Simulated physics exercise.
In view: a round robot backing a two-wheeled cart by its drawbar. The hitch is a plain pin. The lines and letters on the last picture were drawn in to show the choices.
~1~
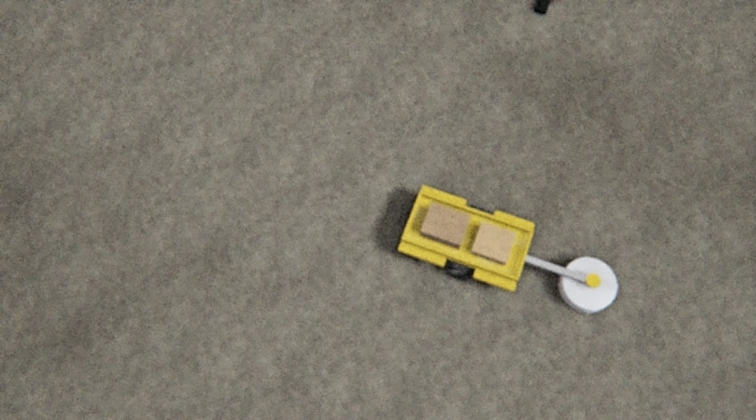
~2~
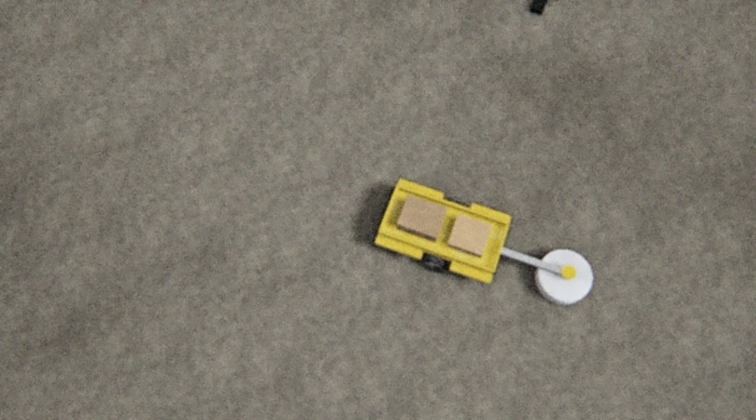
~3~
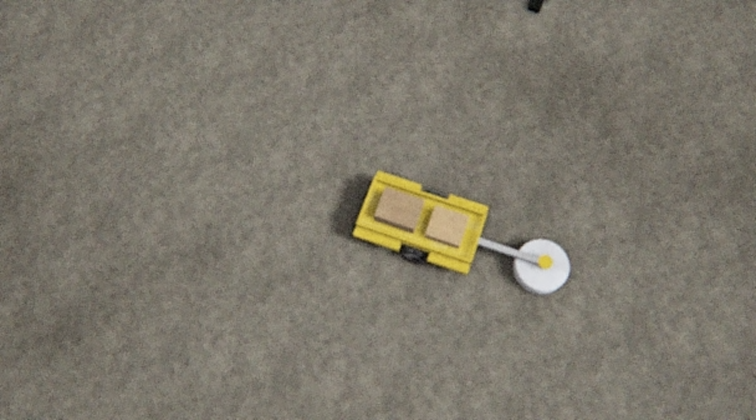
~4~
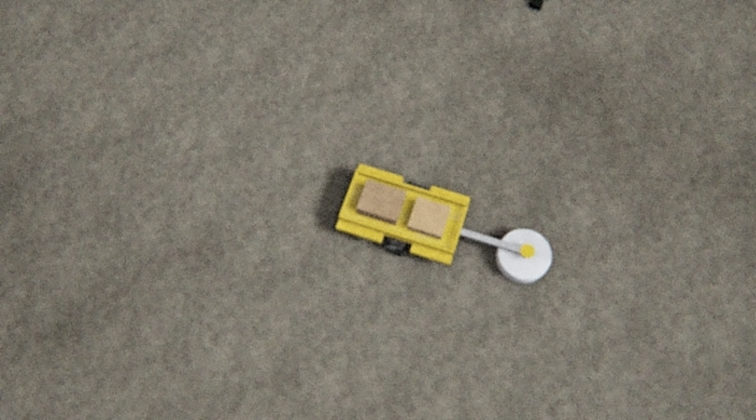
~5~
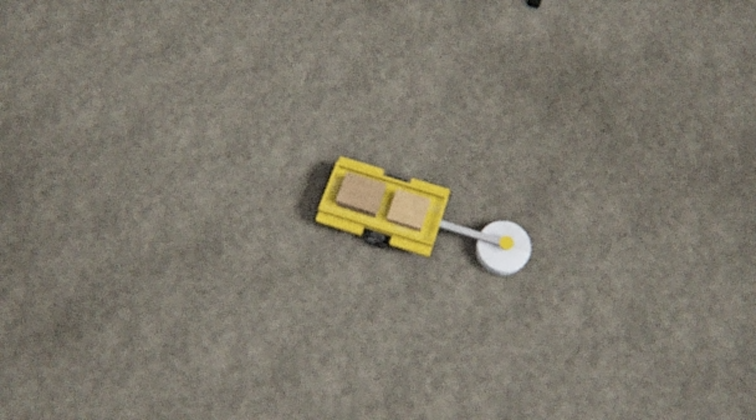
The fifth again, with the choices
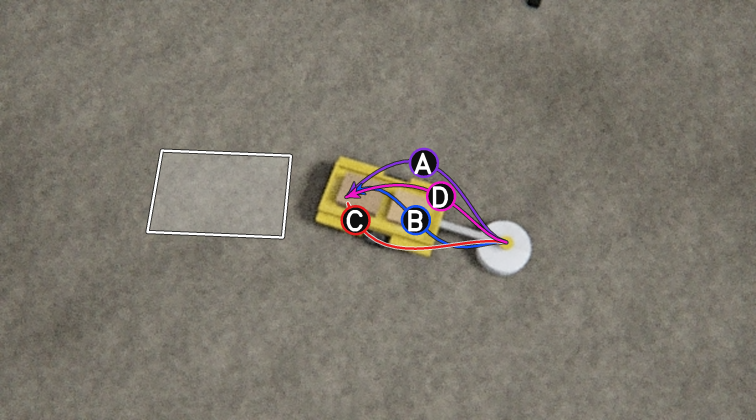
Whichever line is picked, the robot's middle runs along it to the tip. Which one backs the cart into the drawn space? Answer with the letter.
Route D parks it in the bay.
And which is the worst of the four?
C is the worst.
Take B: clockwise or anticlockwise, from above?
It turns clockwise.
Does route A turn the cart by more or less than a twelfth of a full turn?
It turns more than that.
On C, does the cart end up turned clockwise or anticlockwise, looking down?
Clockwise.
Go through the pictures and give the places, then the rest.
Yellow cart (467, 236); robot (589, 284), in the first frame.
Robot (565, 276); yellow cart (444, 229), in the second frame.
Robot (542, 266); yellow cart (421, 221), in the third frame.
Robot (524, 255); yellow cart (404, 212), in the fourth frame.
Robot (504, 247); yellow cart (384, 205), in the fifth frame.
On the marked copy, A from (507, 242) via (441, 172) to (348, 195); B from (507, 242) via (423, 227) to (351, 194); C from (507, 242) via (416, 249) to (348, 203); D from (507, 242) via (432, 192) to (346, 197); the bay at (221, 193).
Taking D. A third of the way, robot (453, 210), cart (329, 193).
Two thirds of the way, robot (396, 191), cart (272, 193).
When it is over, robot (347, 202), cart (220, 195); the cart stands in the bay.
As for the rest, A leaves the cart at (223, 236), out of the bay; B leaves the cart at (241, 142), out of the bay; C leaves the cart at (266, 116), out of the bay.
